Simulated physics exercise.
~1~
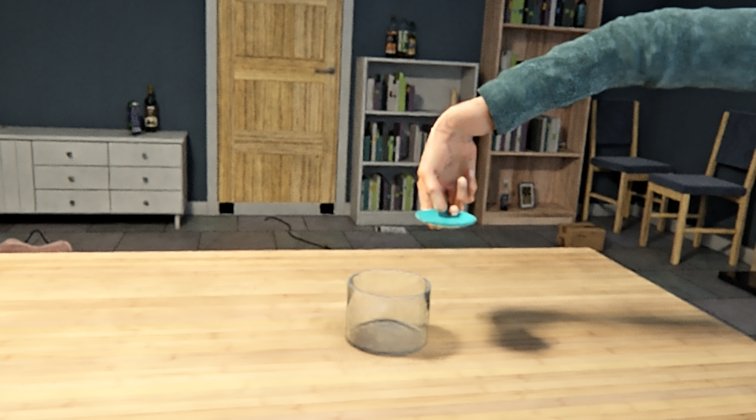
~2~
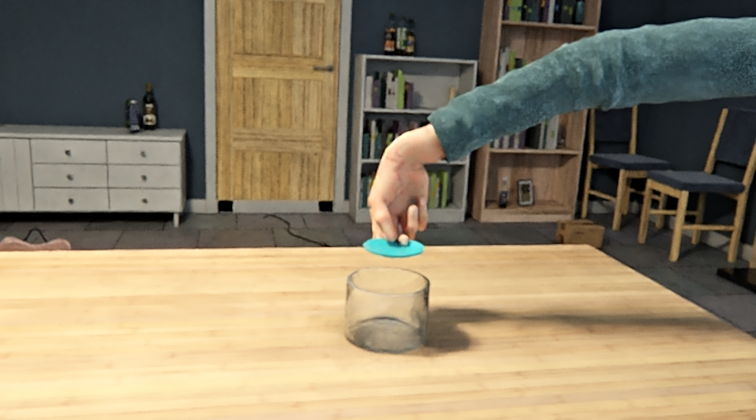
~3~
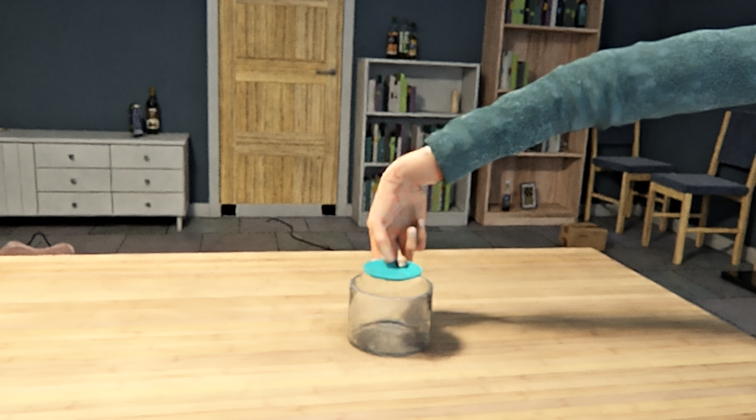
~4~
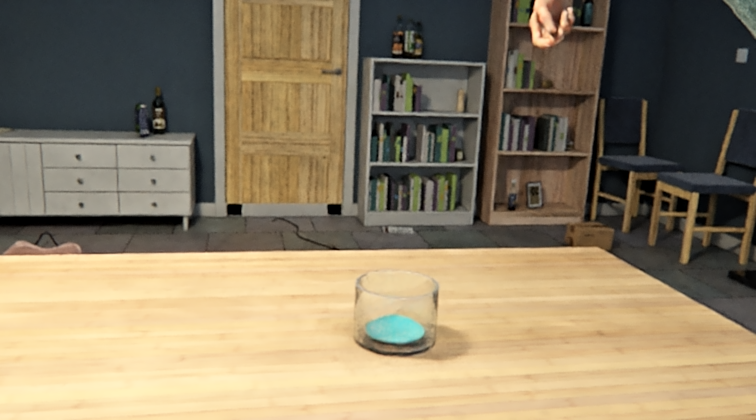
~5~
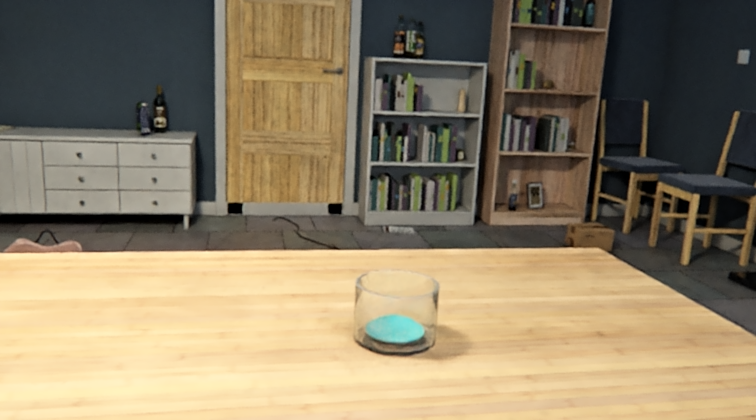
Turquoise saucer carried left by a hand and lowered over an open glass, then released, ending flat at the bottom inside.
